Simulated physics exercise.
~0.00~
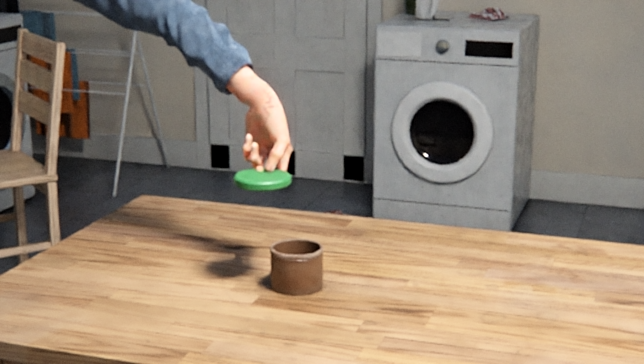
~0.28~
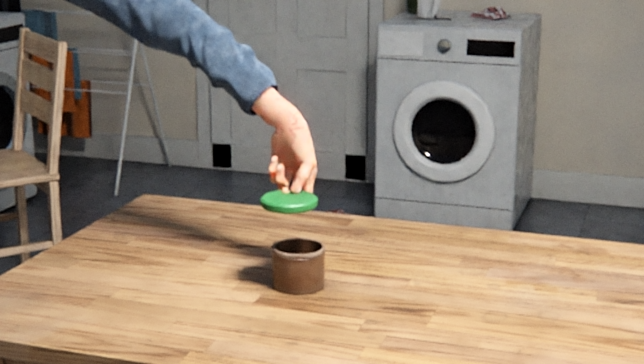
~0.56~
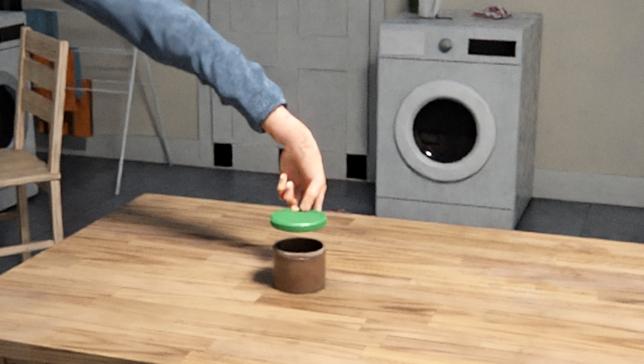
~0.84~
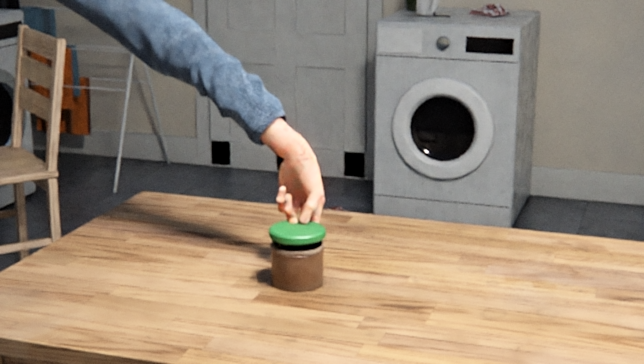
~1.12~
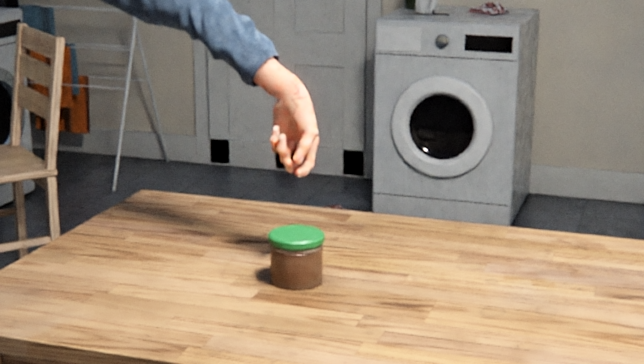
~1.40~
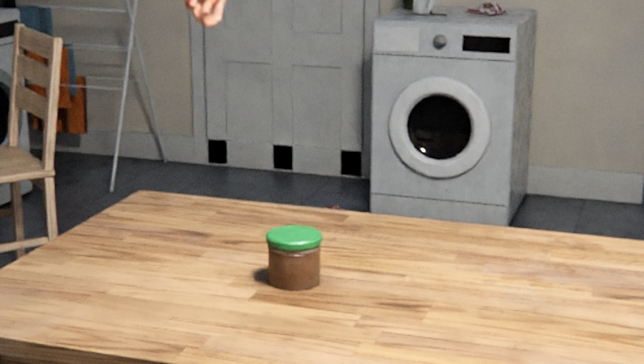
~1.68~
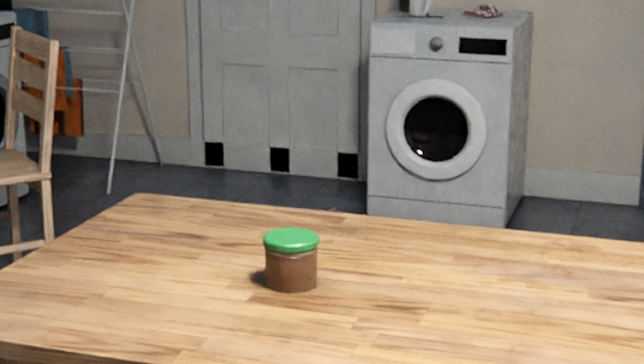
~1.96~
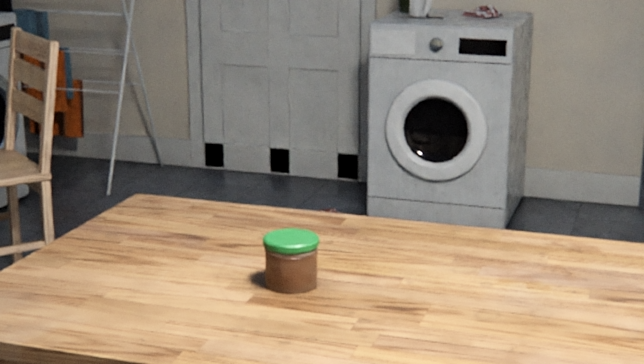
To begin with, a hand in a blue denim sleeve holds a flat green disc above a small, open brown container on a wooden table, with a washing machine, a door and a chair behind. The hand carries the disc a little to the right and lowers it until it is directly over the opening. It sets the disc down on the rim, then the fingers let go and the arm draws back up and out of view. The green disc stays in place, resting on the rim and covering the container like a lid.
